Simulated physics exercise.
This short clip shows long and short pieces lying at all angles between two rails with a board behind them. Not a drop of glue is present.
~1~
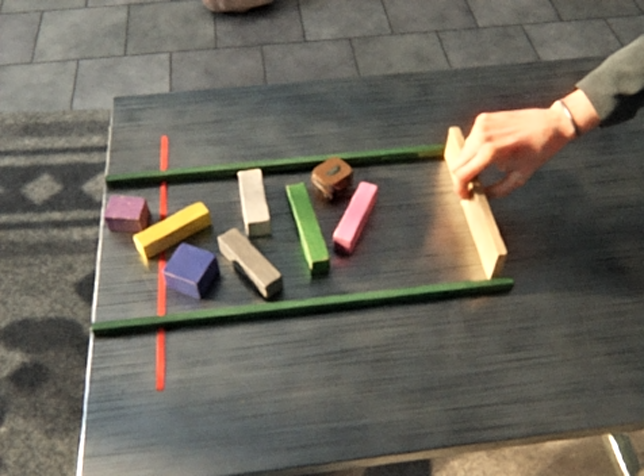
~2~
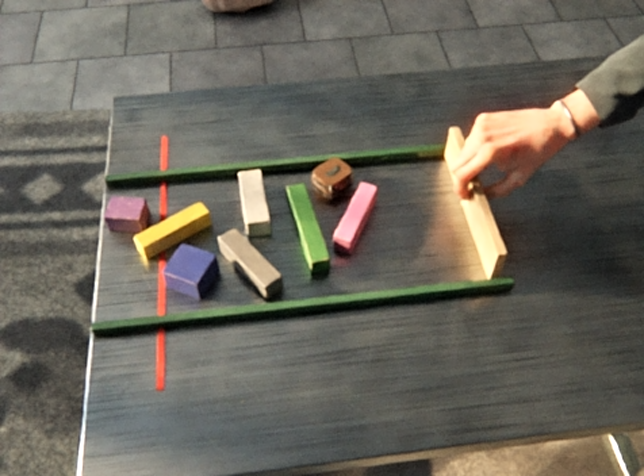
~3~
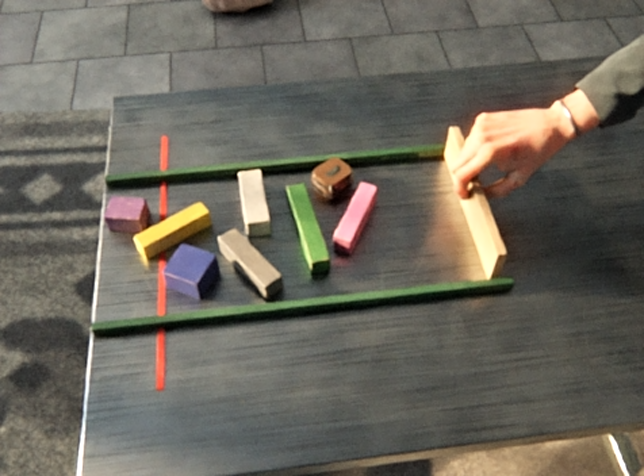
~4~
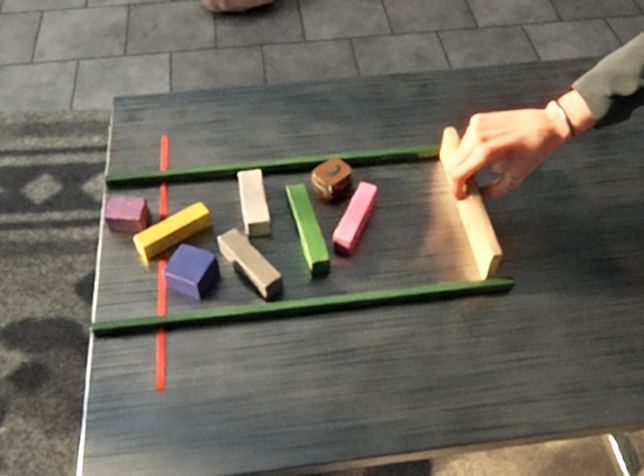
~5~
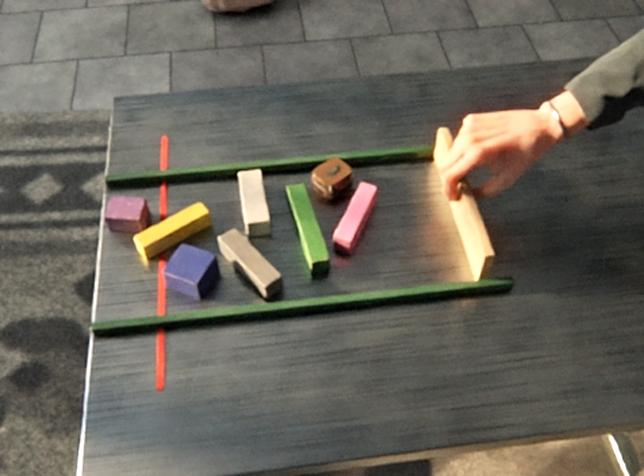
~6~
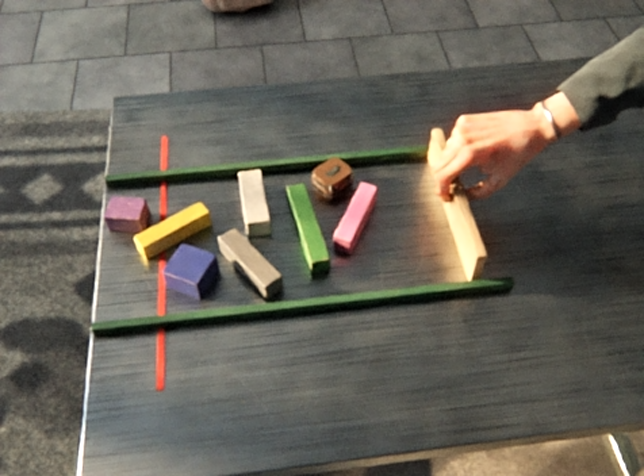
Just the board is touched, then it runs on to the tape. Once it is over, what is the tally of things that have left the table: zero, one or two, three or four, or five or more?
The count of pieces that drop is three or four, then.
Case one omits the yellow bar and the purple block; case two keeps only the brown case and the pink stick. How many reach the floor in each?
The count is 1 in one try and 2 in the other, in that order.
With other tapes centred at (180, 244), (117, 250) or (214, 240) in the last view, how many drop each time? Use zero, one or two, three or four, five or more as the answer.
One or two; more than four; not one.
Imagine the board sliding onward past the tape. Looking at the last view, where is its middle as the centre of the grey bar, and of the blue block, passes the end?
The middle is at (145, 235) when it's the grey bar, and at (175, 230) when it's the blue block.
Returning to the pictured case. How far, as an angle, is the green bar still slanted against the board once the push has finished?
Misalignment: Close to 0°.
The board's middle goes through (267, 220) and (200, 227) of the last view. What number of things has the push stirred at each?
The number moved is 7 and then 8.
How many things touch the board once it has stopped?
It's 2 of them.
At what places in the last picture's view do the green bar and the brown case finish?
They end up close to (133, 249) and (146, 189).
Soon after, none off yet; purple block at rest near (127, 215); yellow bar at rest near (174, 231); blue block at rest near (191, 271).
By the end, the number that fall off is three or four; fallen, blue block, yellow bar and purple block.
